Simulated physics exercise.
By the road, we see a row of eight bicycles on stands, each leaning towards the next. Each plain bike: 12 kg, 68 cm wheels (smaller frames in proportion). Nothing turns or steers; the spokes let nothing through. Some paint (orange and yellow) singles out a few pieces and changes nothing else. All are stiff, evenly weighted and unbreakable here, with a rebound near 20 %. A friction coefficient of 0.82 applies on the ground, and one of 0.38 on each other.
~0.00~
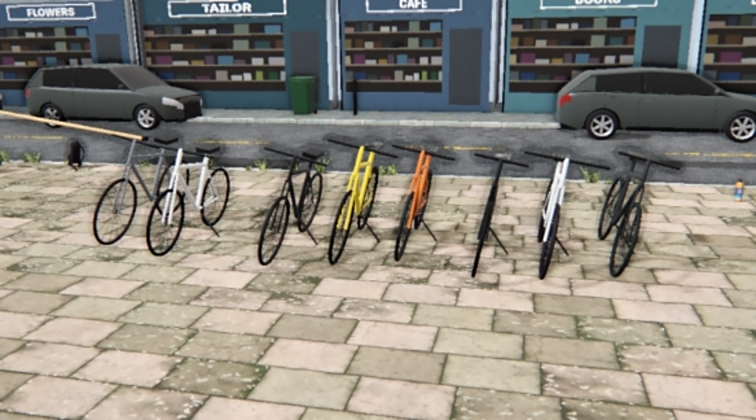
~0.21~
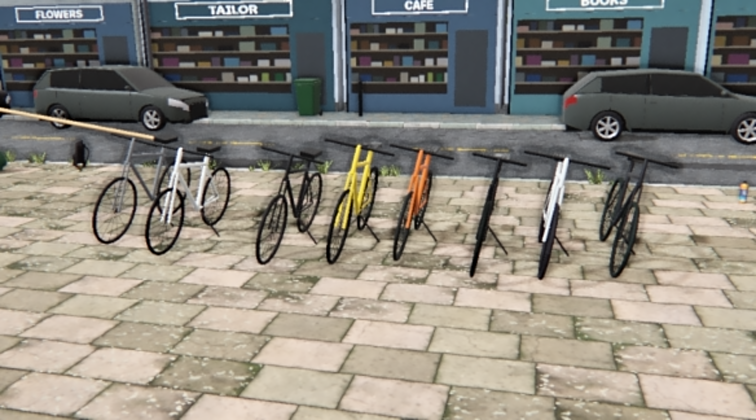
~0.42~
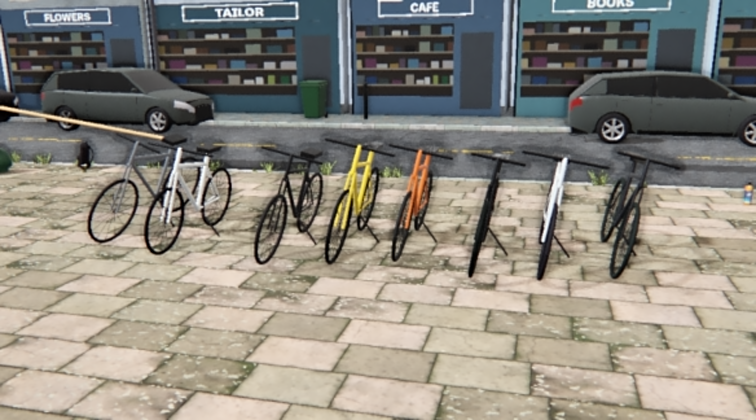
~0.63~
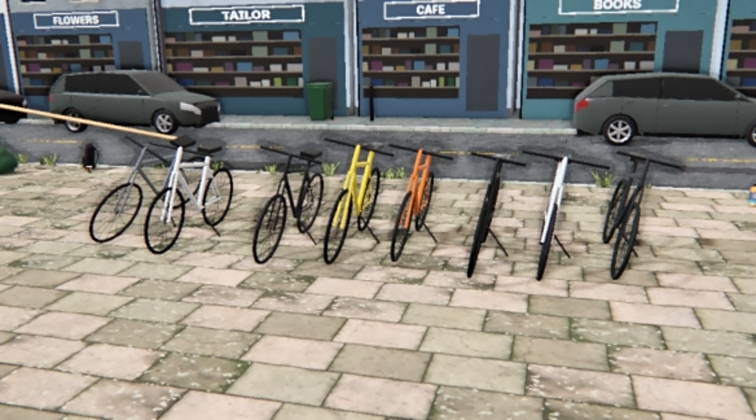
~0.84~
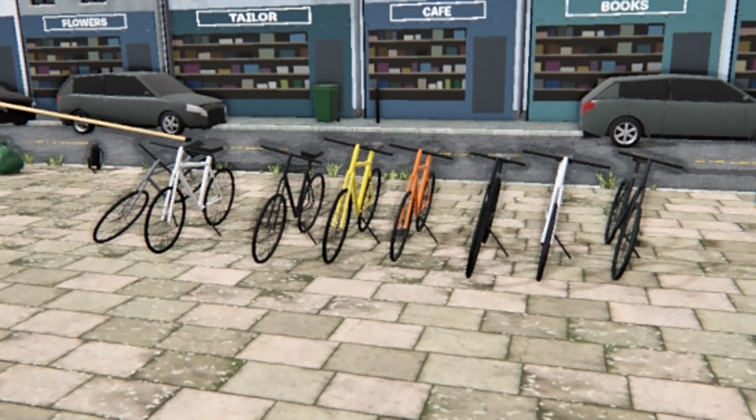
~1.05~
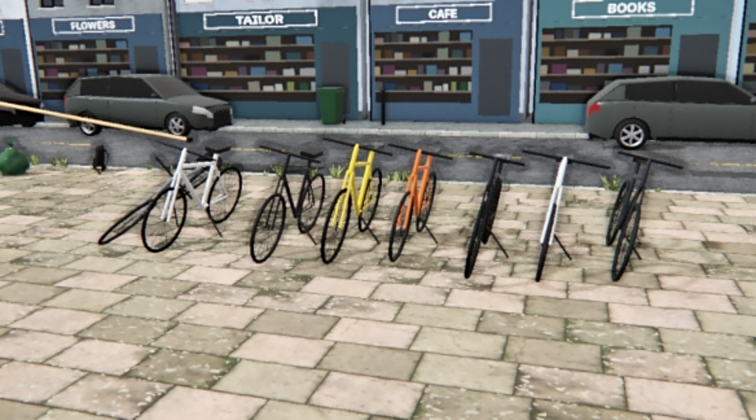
At first, eight bicycles stand in a row on paving across the road from shops, with a long pole reaching in from the left. The pole pushes the leftmost, gray bicycle, which leans over steadily until it lies low beside the white one, while the others stay nearly still.
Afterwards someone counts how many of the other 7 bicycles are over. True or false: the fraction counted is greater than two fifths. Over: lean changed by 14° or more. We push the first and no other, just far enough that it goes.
False.
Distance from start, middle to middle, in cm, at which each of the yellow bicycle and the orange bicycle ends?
Yellow ends up 0 cm away; orange ends up 0 cm away.
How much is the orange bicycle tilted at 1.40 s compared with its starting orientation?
Around 0° from its start.
After 1.18 s, none of the 7 other bicycles over, 1 disturbed.
After 1.40 s, 1 of the 7 other bicycles over.
At rest (2.5 s), 1 of the 7 other bicycles over; yellow bicycle unmoved; orange bicycle unmoved. That is 14 per cent. Six left standing. As the last picture would show them, middles, yellow bicycle near (359, 192), orange bicycle near (419, 194).
